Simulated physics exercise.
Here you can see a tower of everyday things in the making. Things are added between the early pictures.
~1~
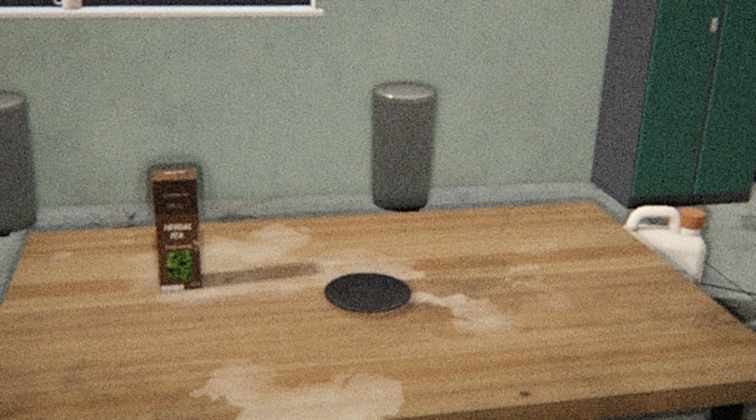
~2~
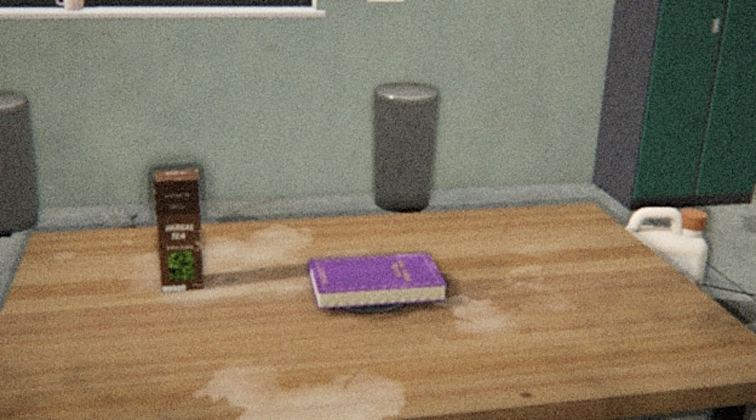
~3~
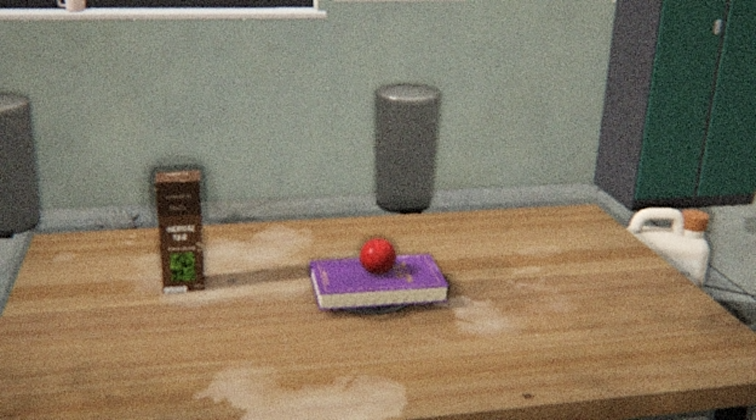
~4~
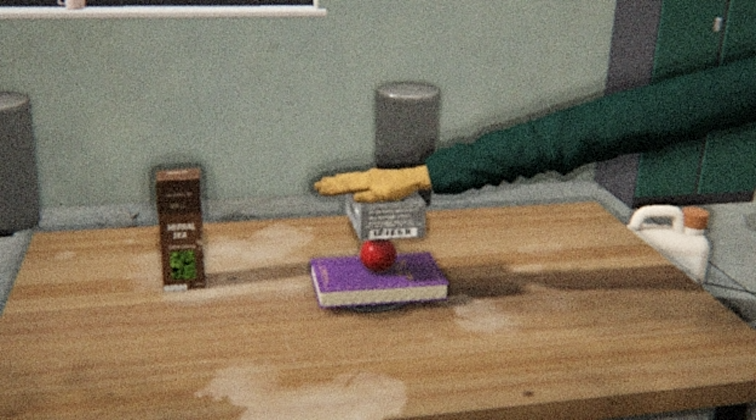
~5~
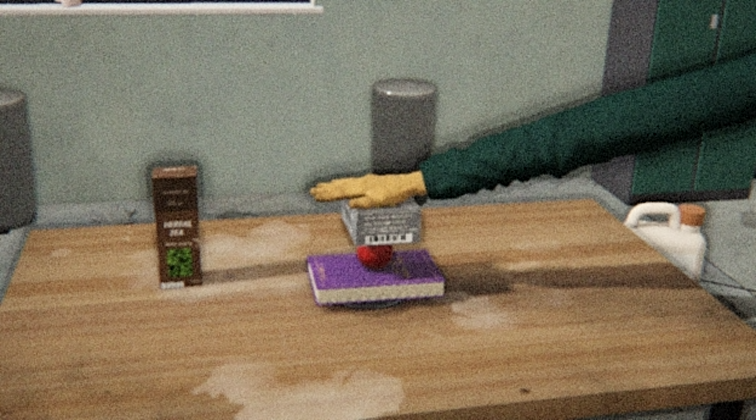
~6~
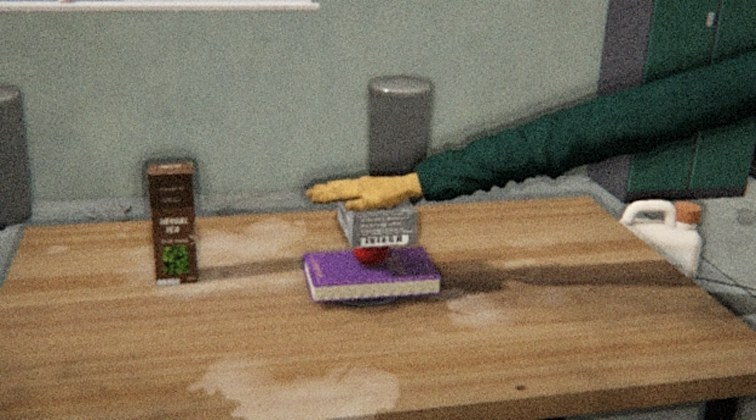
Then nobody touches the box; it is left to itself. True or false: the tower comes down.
True.
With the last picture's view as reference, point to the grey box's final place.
Roughly at pixel (490, 265).
Then, 0.50 s later than the last frame, grey box now fallen.
Then, 0.80 s later than the last frame, things are still on the move.
When it is over, fallen, grey box; the other 4 as before. End places, in pixels of the last picture, grey box near (490, 265). The pile gives way.
